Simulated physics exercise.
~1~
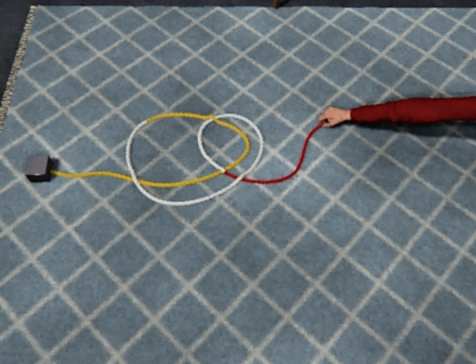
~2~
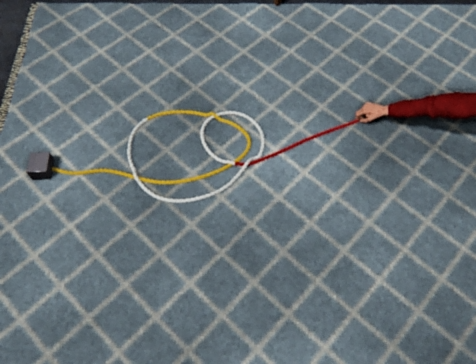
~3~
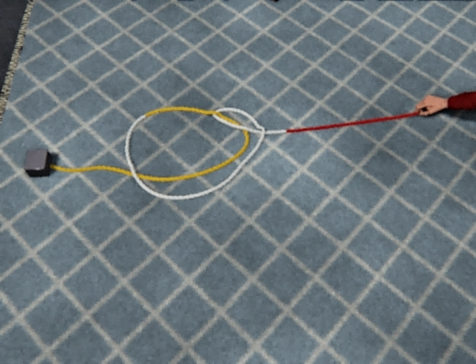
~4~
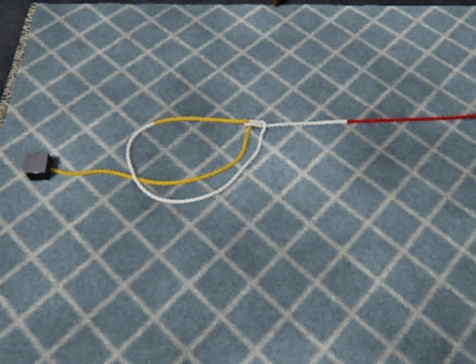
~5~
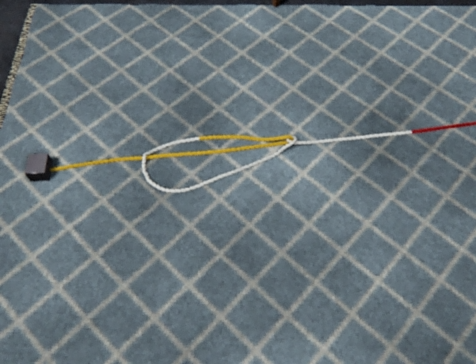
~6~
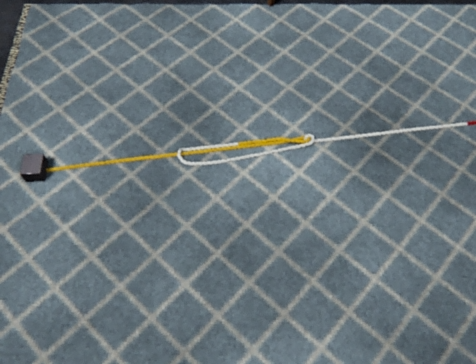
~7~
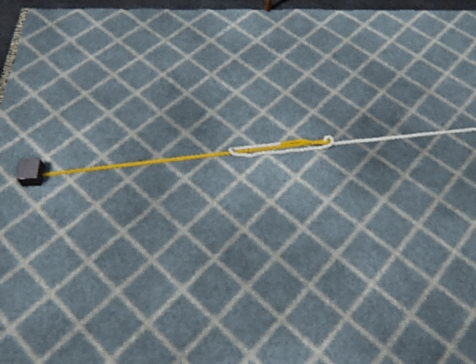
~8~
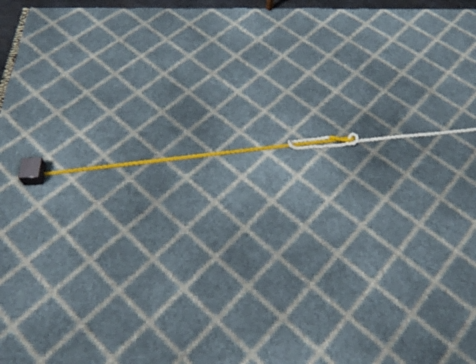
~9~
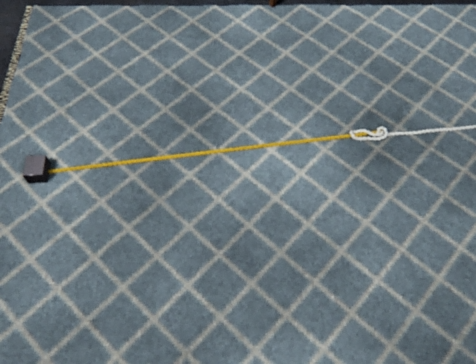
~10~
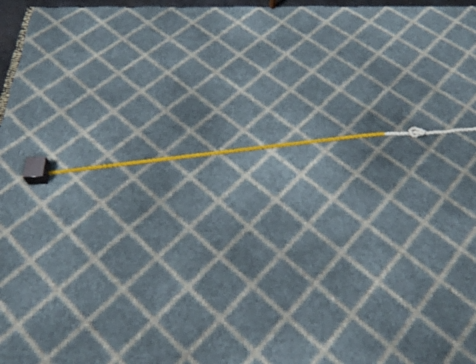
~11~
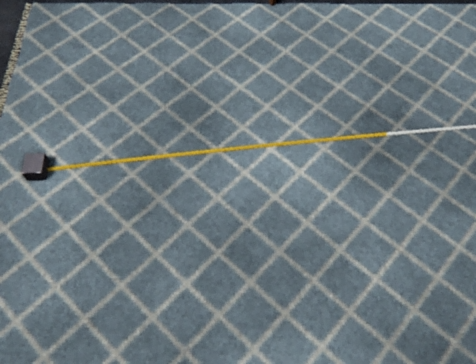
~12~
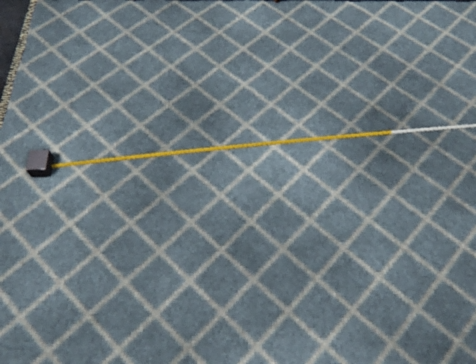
A rope of yellow, white and red sections, looped on a blue patterned rug and fixed to a dark block at left, is pulled rightward by a red-sleeved hand; its loops narrow, shrink to a small tangle, then slip out, leaving the rope straight and taut.
